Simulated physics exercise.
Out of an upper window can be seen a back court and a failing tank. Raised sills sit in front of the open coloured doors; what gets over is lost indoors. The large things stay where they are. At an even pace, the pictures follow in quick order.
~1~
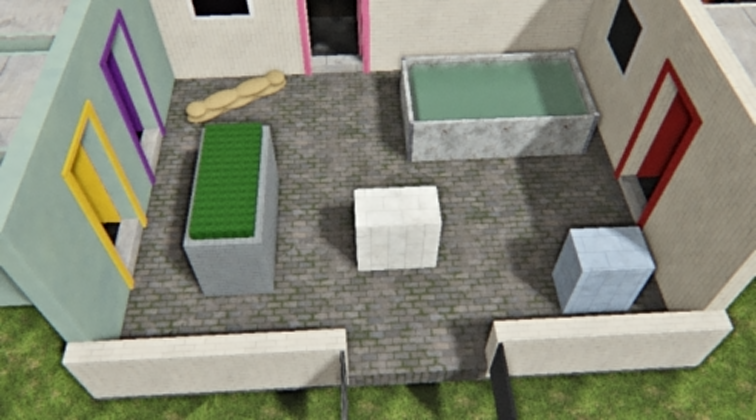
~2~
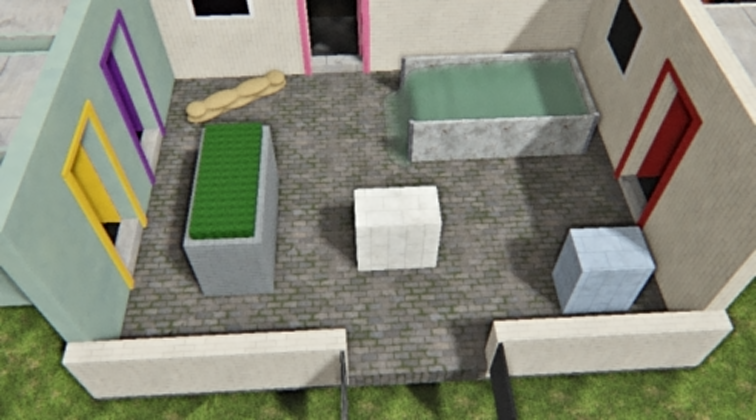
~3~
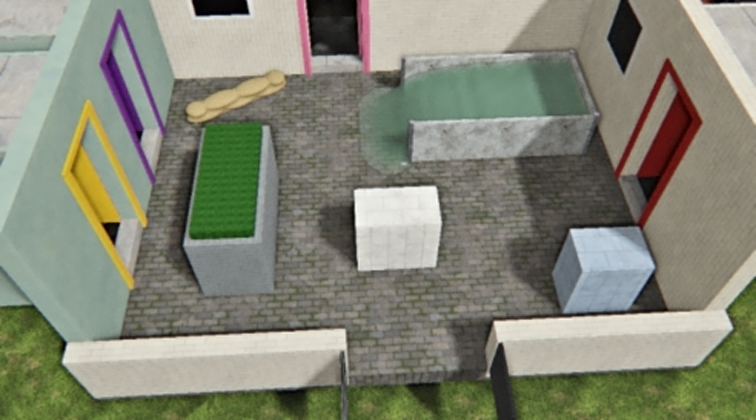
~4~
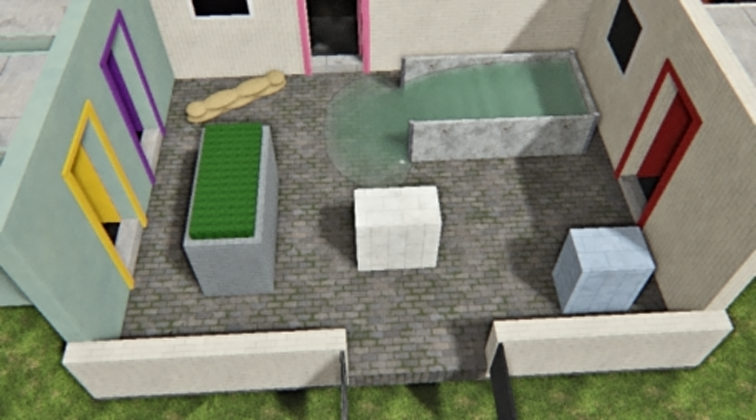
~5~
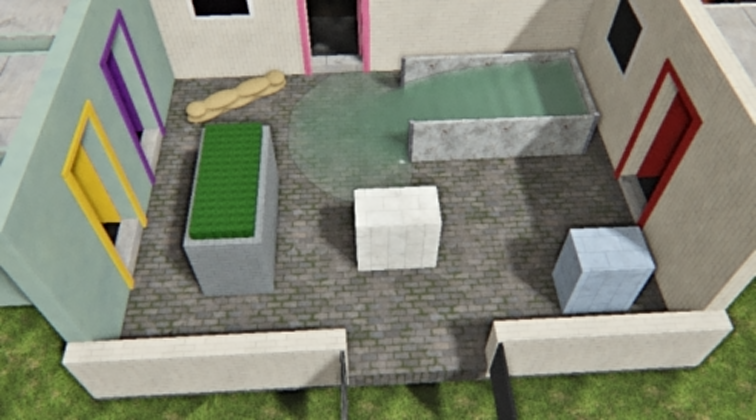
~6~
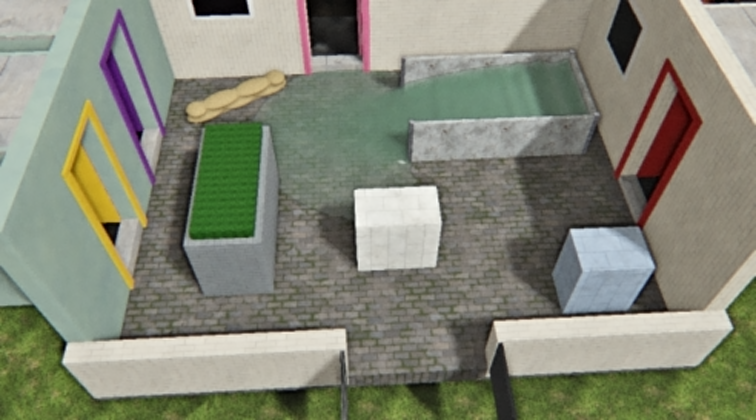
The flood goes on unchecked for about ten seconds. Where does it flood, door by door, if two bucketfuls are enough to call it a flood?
At the yellow door it does not flood; at the purple door it floods; at the red door it does not flood; at the pink door it does not flood.
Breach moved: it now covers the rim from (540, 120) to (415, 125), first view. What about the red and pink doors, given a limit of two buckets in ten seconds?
Check - red: Comes out below; pink: Comes out below.
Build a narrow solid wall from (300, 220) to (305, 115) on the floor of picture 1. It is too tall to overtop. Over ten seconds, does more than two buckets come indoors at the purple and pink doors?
Well, the purple door remains short, while the pink door crosses the line.
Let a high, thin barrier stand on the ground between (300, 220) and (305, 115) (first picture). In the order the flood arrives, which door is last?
That'd be the red one.
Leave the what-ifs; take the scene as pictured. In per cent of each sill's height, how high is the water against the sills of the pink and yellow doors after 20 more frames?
Respectively about 80 and 50 per cent.
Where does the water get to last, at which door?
That would be the red-painted one.
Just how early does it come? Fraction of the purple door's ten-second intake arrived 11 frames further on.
My figure is 25 in a hundred.
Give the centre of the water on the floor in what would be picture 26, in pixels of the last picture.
Around (311, 165).
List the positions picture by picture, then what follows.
The first picture shows the tank at (495, 90) is whole and still.
In the second picture, water pours out at (408, 116) and has run to (408, 164).
In the third picture, the front is at (380, 168), out from the gap at (408, 117).
In the fourth picture, water pours out at (408, 118) and has run to (341, 167).
In the fifth picture, the front is at (295, 152), out from the gap at (408, 119).
In the sixth picture, water pours out at (408, 119) and has run to a hidden place.
A moment on, water covers 30 % of the floor; the yellow door not reached, the purple door wet at the sill, nothing in, the red door not reached, the pink door wet at the sill, nothing in.
Next, water covers 45 % of the floor; the yellow door wet at the sill, nothing in, the purple door over two buckets in, the red door not reached, the pink door wet at the sill, nothing in.
Then, water covers 55 % of the floor; the yellow door wet at the sill, nothing in, the purple door far over two buckets in, the red door not reached, the pink door under two buckets in.
Later, water covers 70 % of the floor; the yellow door wet at the sill, nothing in, the purple door far over two buckets in, the red door not reached, the pink door under two buckets in.
In the end, water covers 95 % of the floor; the yellow door wet at the sill, nothing in, the purple door far over two buckets in, the red door wet at the sill, nothing in, the pink door under two buckets in.
